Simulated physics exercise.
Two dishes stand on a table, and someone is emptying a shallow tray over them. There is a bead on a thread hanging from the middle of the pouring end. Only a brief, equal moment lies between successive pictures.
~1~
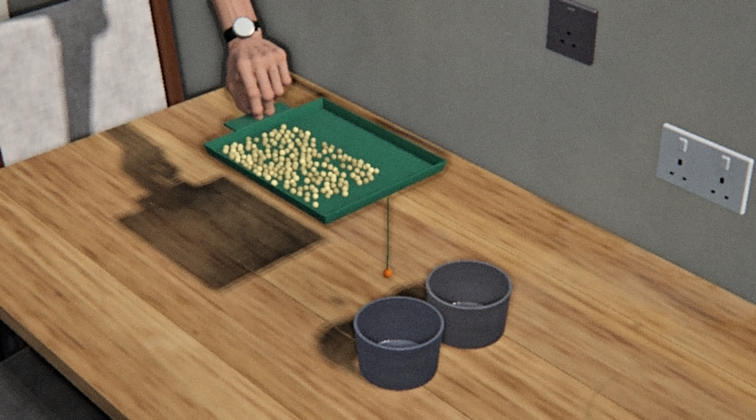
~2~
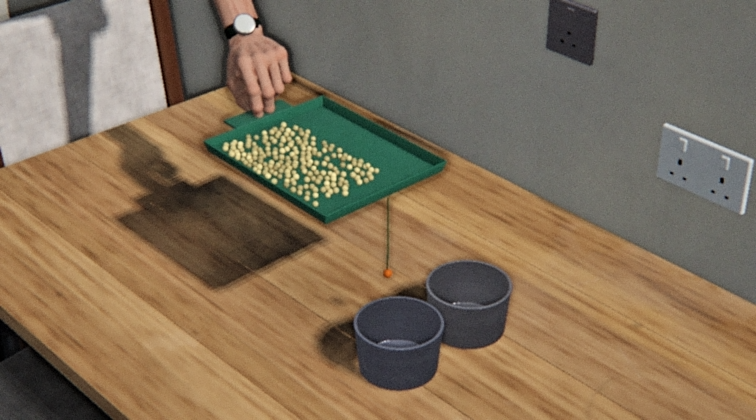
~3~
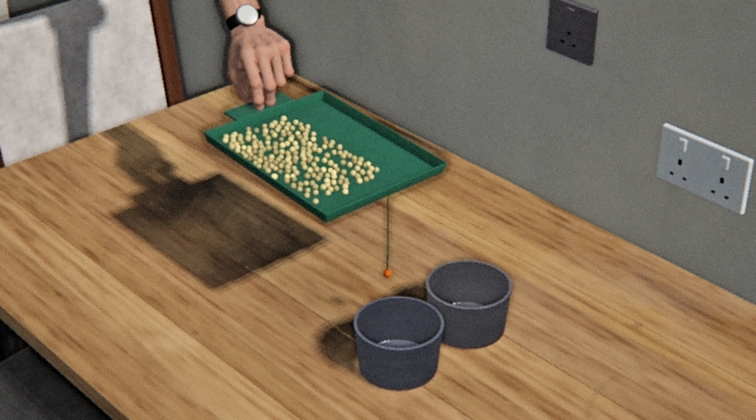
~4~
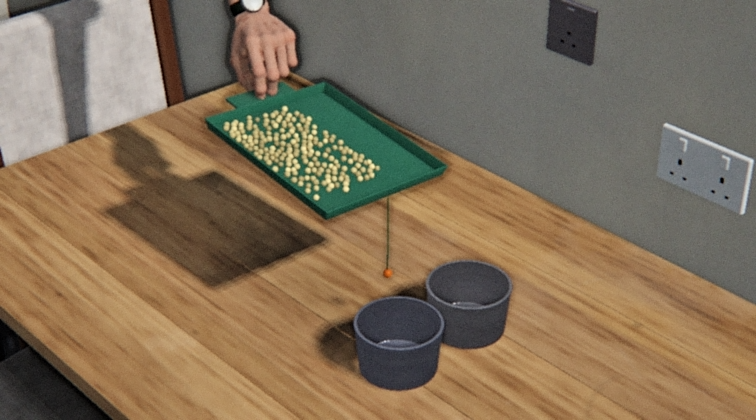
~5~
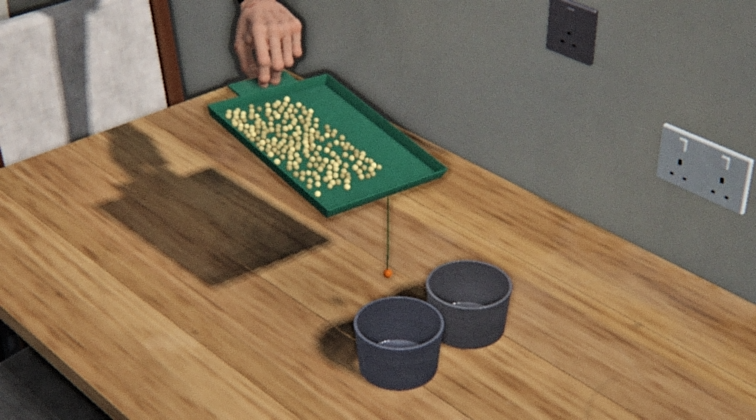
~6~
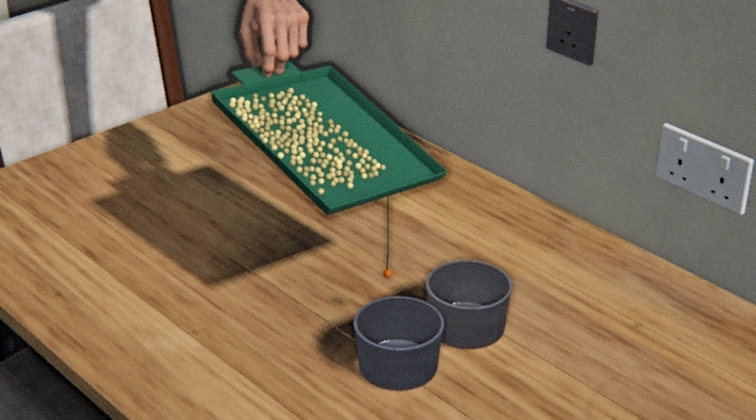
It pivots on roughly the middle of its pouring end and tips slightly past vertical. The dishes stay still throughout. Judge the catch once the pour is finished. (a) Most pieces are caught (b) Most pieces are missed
Most pieces are missed.
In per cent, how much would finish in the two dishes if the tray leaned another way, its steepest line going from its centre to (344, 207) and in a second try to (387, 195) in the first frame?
You'd get 10 per cent the first time and 80 per cent the second time.
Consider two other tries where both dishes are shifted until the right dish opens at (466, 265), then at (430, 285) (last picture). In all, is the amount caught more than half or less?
For the two tries in order: Exceeding half, not as much as half.
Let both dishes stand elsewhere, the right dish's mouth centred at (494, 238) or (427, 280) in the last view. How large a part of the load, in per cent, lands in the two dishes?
First position: Some 80 %; second position: Some 50 %.
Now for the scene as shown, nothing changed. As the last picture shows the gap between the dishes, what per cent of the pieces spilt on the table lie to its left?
40 per cent, roughly.
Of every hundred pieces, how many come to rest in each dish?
The left dish ends with 0 per cent of the load and the right dish with 20 per cent.
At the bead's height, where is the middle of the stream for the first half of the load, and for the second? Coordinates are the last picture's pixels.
First part (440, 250), rest (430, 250).
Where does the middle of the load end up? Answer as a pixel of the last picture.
Near (444, 298), more or less.
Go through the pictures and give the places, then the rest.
In the first picture, corners of the pouring end at (326, 214) and (442, 160), level; middle of the load at (295, 159), soya beans; left dish at (429, 360); right dish at (498, 319); bead on its thread at (388, 273).
In the second picture, corners of the pouring end at (326, 213) and (443, 161), level; middle of the load at (295, 158).
In the third picture, corners of the pouring end at (326, 212) and (443, 163), tipped barely, lowest at the right corner; middle of the load at (295, 153).
In the fourth picture, corners of the pouring end at (328, 210) and (443, 165), tipped a little, lowest at the right corner; middle of the load at (296, 146).
In the fifth picture, corners of the pouring end at (329, 208) and (444, 168), tipped a little, lowest at the right corner; middle of the load at (298, 139).
In the sixth picture, corners of the pouring end at (331, 206) and (444, 170), tipped clearly, lowest at the right corner; middle of the load at (301, 132); left dish at (429, 360); right dish at (498, 319).
Soon after the last picture, tray tipped steeply; most on the tray; a small part in the right dish; a stray few outside both; a small part in the air.
A little later, tray tipped right over; about a quarter on the tray; about a quarter in the right dish; about a third outside both; about a quarter in the air.
Later still, tray tipped past a quarter turn; about a quarter in the right dish; most outside both.
At rest, tray tipped past a quarter turn; none in the left dish; about a quarter in the right dish; most outside both.
